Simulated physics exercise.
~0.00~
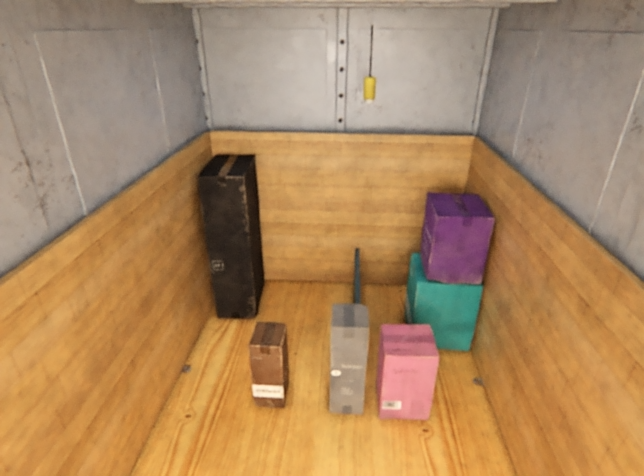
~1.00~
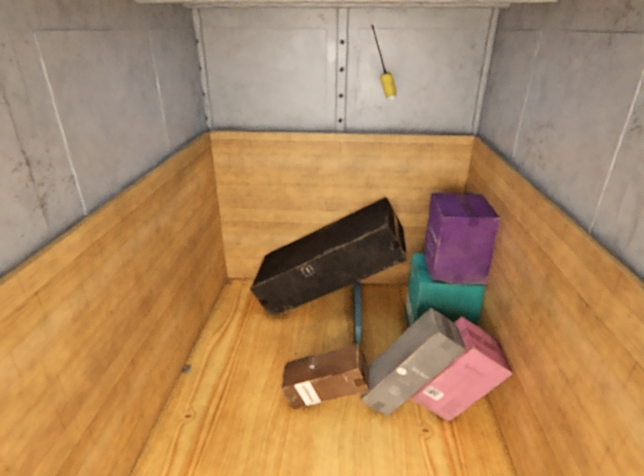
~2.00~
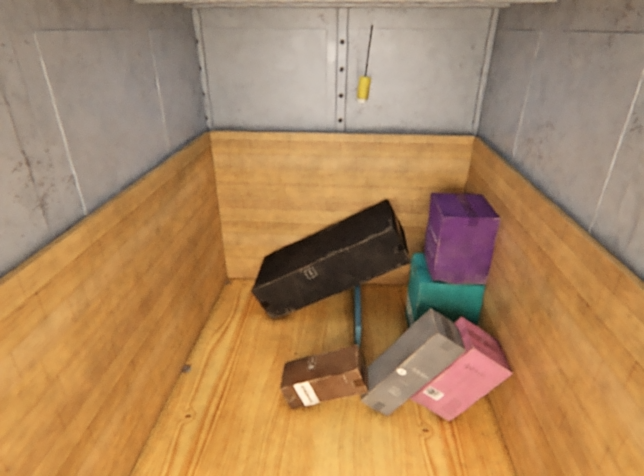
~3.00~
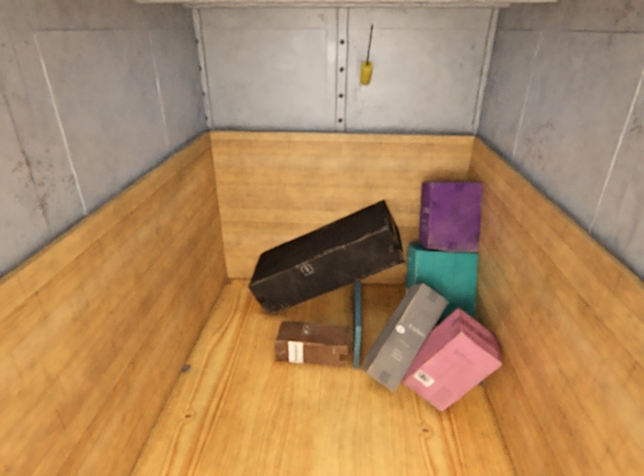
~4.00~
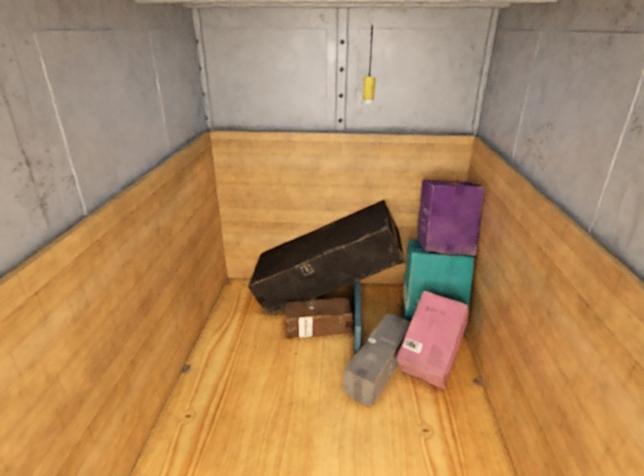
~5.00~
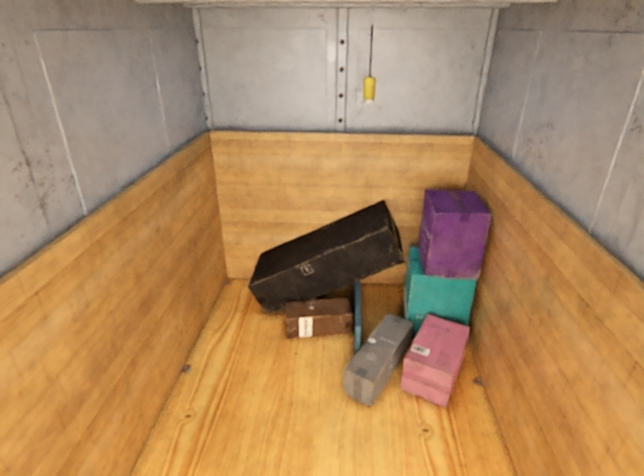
The black box topples right, smaller boxes tip and slide, and four end up lying over.
